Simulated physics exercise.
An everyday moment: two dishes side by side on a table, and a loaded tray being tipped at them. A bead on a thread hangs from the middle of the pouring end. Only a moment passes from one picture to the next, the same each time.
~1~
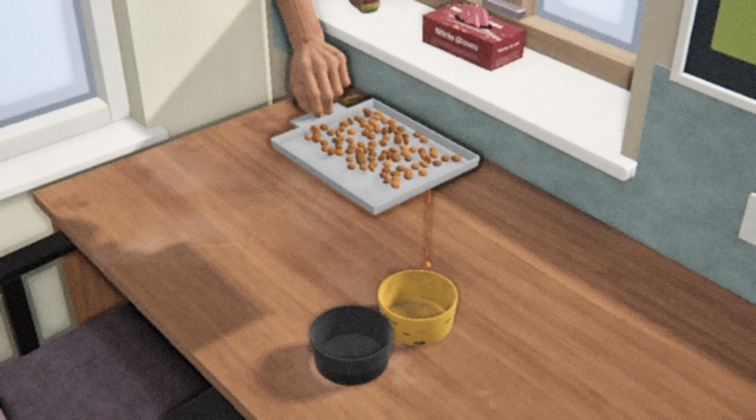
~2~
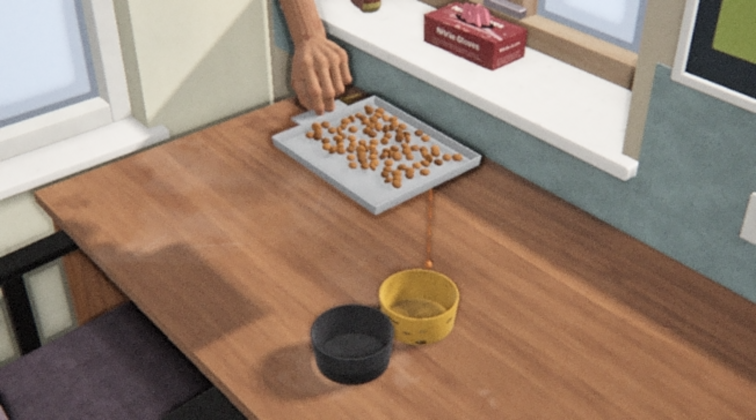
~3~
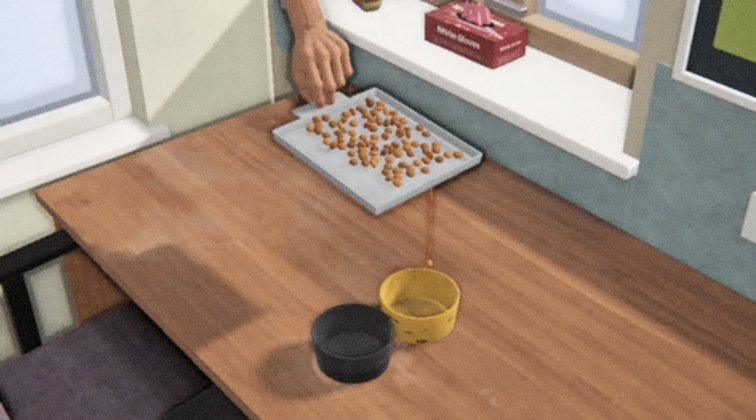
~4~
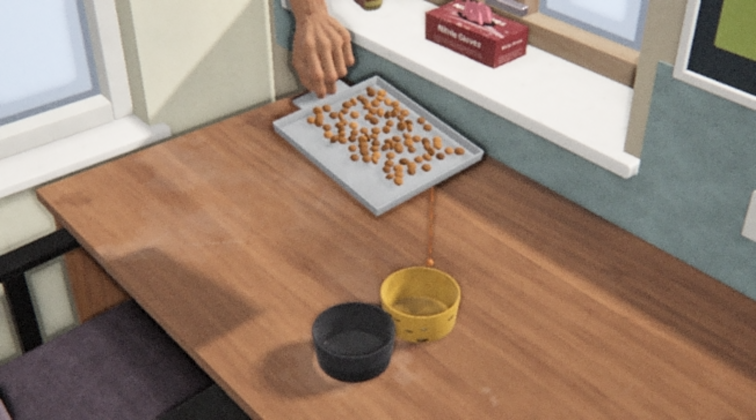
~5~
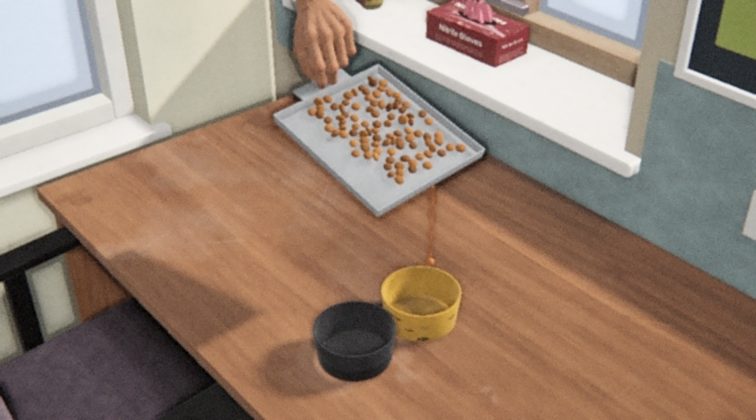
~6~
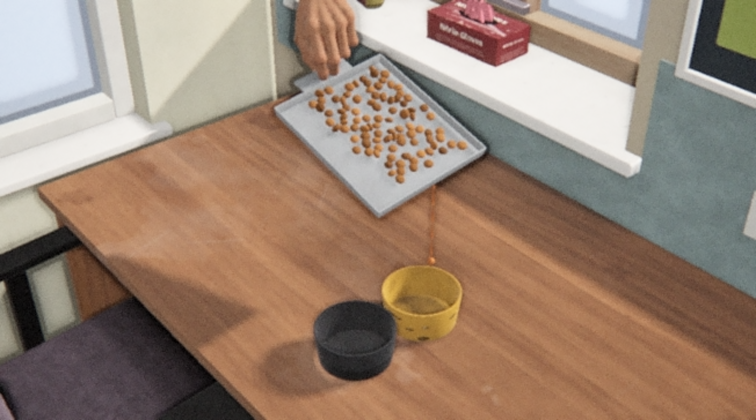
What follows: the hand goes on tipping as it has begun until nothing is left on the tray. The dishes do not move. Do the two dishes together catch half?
In the dishes lies the larger part of it.
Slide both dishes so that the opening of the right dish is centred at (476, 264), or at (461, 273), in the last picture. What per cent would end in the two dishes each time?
Roughly 80 per cent, and 90 per cent.
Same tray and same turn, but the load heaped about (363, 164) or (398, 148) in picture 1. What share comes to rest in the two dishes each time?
In turn 80 and 80 in a hundred.
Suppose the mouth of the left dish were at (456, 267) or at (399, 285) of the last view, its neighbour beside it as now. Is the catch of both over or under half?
In turn: Less than half; more than half.
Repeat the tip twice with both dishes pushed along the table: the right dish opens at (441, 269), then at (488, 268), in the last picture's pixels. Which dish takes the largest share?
In turn: The left one; the left one.
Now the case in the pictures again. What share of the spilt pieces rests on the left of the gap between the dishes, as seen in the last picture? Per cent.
About 60 per cent.
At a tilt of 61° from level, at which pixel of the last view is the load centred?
Around (398, 179).
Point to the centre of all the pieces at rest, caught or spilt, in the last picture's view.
Near (406, 323).
Shortly afterwards, tray tipped steeply; all but a few on the tray; only a few in the air.
Next, tray tipped right over; near a quarter on the tray; near a quarter in the left dish; near a quarter in the right dish; a little outside both; a little in the air.
Some moments later, tray tipped past a quarter turn; near a quarter in the left dish; near two thirds in the right dish; near a quarter outside both.
In the end, tray tipped past a quarter turn; near a quarter in the left dish; near two thirds in the right dish; near a quarter outside both.
